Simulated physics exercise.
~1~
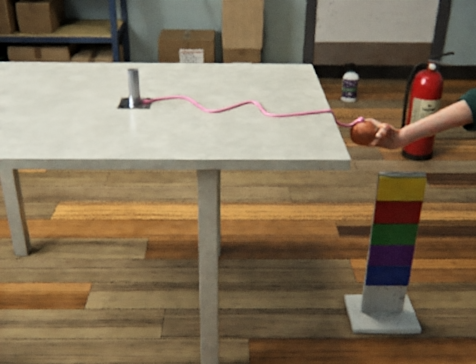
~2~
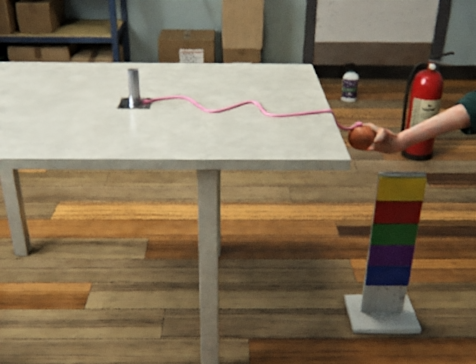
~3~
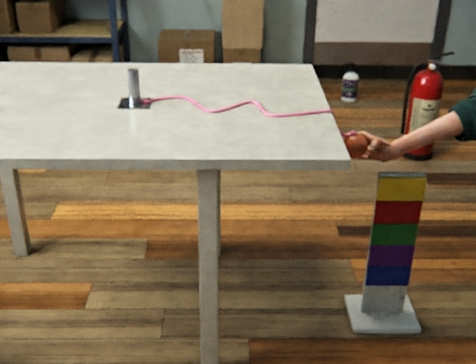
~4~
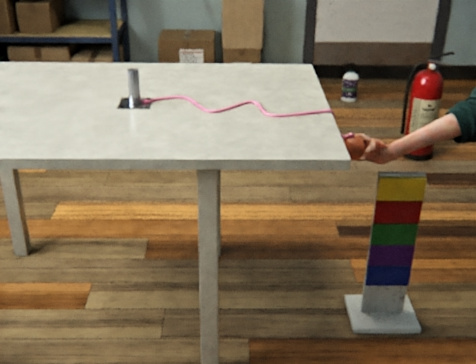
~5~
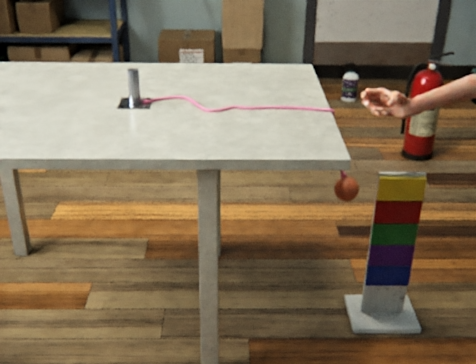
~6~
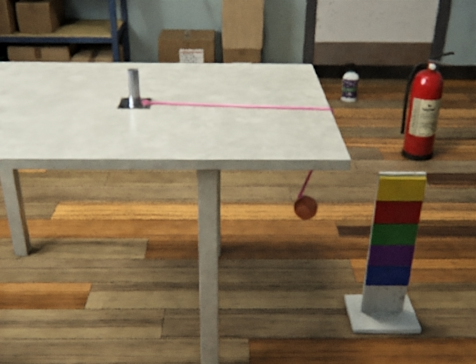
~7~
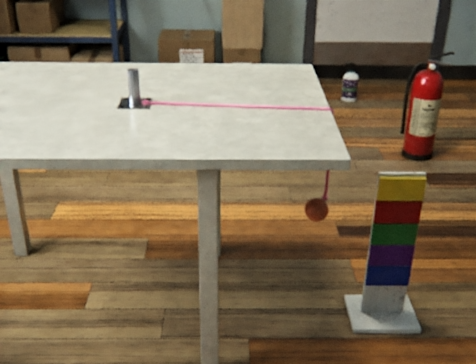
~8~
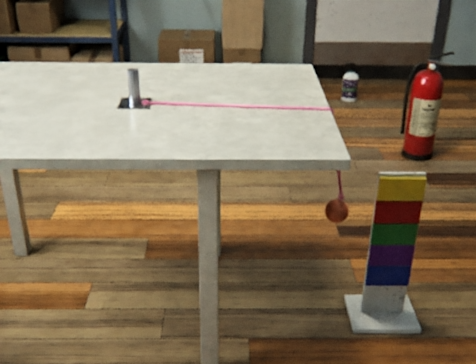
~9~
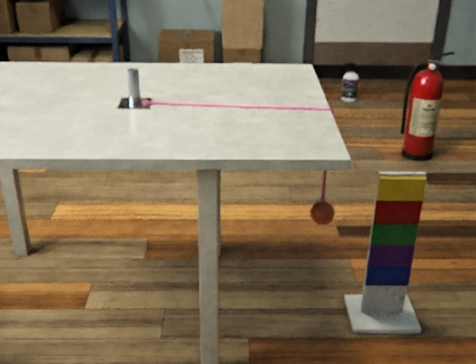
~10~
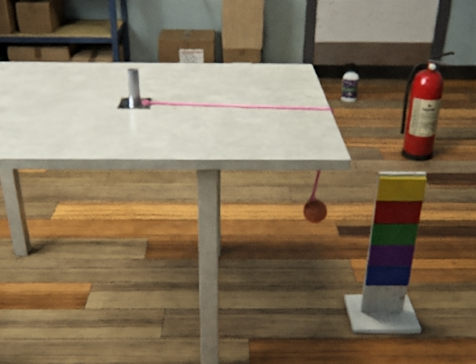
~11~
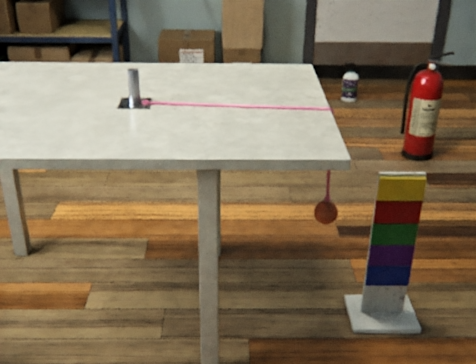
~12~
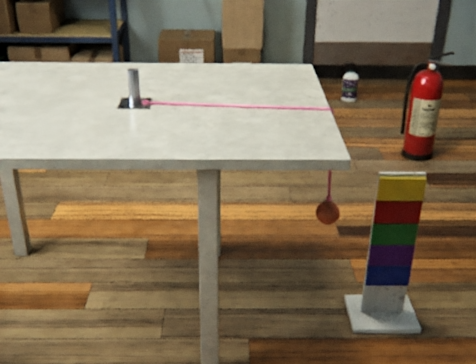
An orange ball on a slack pink cord is held by a hand just off the right edge of a pale table, near a stand striped yellow, red, green, purple and blue. The hand lowers it slightly and draws it left toward the table edge, then lets go and pulls back out of view. The ball drops, the cord straightens across the tabletop, and the ball swings left beneath the edge. It sways right, then left again in smaller swings. Finally it hangs almost still below the table edge, level with the red band.
